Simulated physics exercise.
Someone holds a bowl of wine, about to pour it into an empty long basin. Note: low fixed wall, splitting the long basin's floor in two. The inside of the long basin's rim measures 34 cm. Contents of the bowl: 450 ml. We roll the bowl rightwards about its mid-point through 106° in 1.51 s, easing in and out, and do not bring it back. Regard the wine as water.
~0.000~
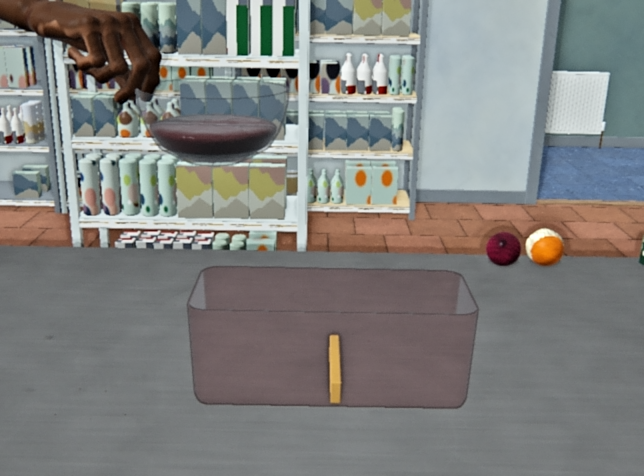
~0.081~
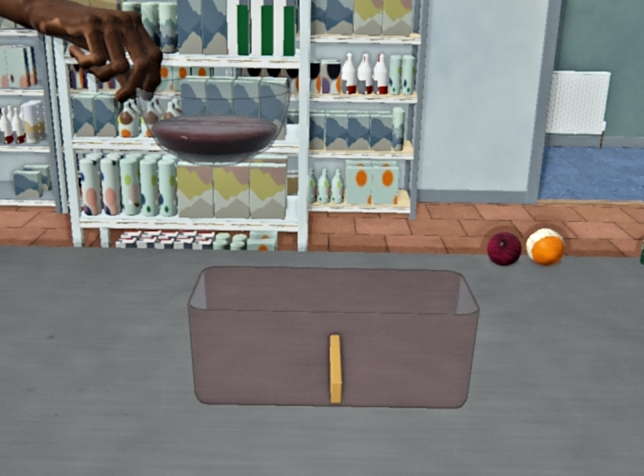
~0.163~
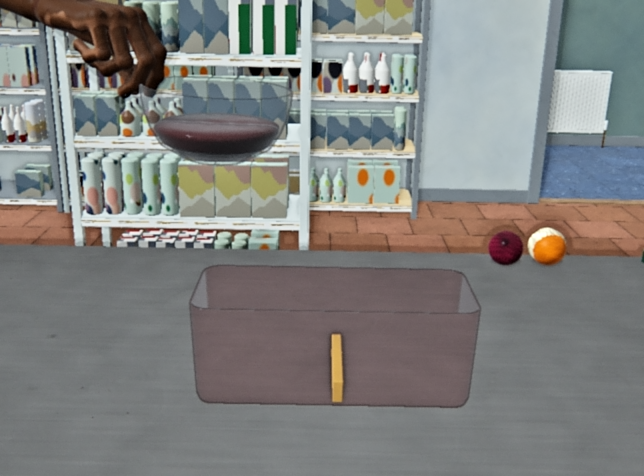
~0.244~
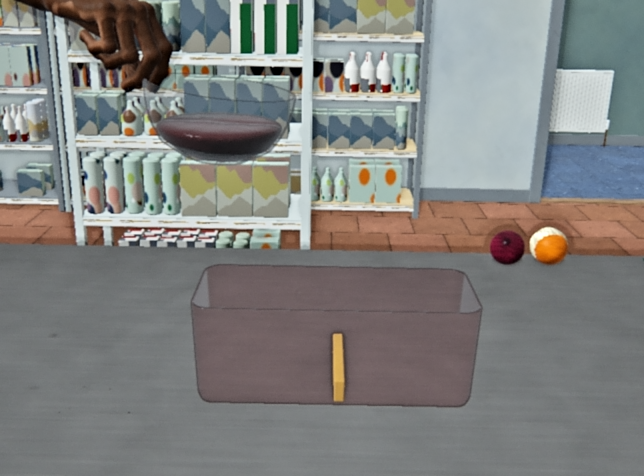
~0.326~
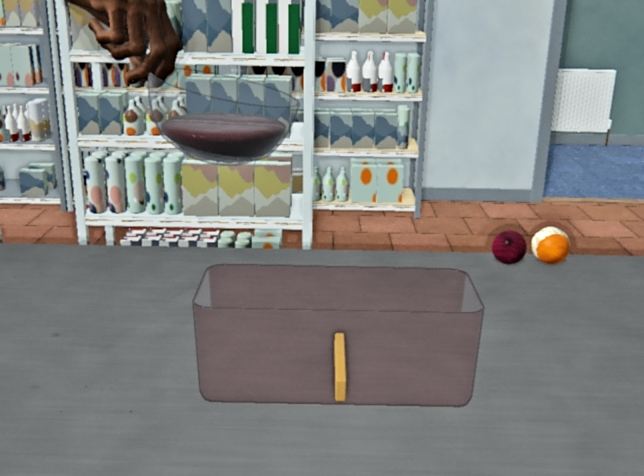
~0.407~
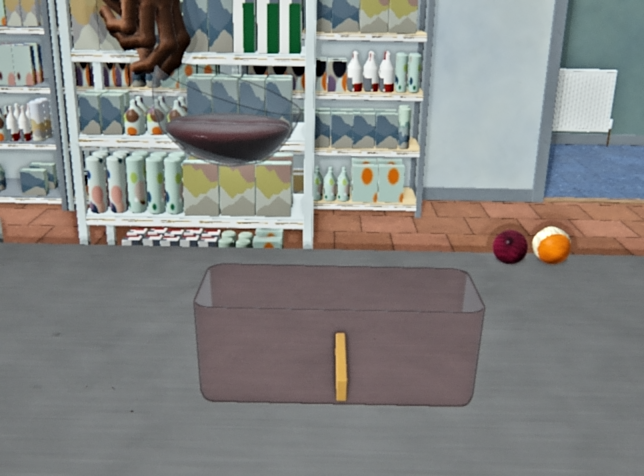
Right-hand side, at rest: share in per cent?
50 per cent.
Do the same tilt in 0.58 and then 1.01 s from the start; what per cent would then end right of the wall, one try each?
The first try gives around 35 percent, the second around 35 percent.
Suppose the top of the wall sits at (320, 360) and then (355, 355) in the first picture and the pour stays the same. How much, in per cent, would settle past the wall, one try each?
70 in a hundred, followed by 15 in a hundred.
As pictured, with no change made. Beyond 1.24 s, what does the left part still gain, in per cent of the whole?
It comes to some 14 per cent.
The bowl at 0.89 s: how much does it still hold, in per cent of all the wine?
Portion remaining: Approx. 60 per cent.
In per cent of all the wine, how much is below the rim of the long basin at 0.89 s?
Around 8 percent.
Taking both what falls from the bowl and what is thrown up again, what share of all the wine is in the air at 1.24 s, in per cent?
Around 14 percent of the liquid.
By 0.89 s the tilt is 67° and 60 per cent is still to pour, 5 is left of the wall and 3 right of it.
By 1.24 s the tilt is 98° and 3 per cent is still to pour, 35 is left of the wall and 48 right of it.
By 1.61 s the tilt is 106° and 0 per cent is still to pour, 49 is left of the wall and 50 right of it.
By 2.01 s the tilt is 106° and 0 per cent is still to pour, 49 is left of the wall and 50 right of it.
At rest 49 per cent lies left of the wall, 50 right of it and 1 outside.
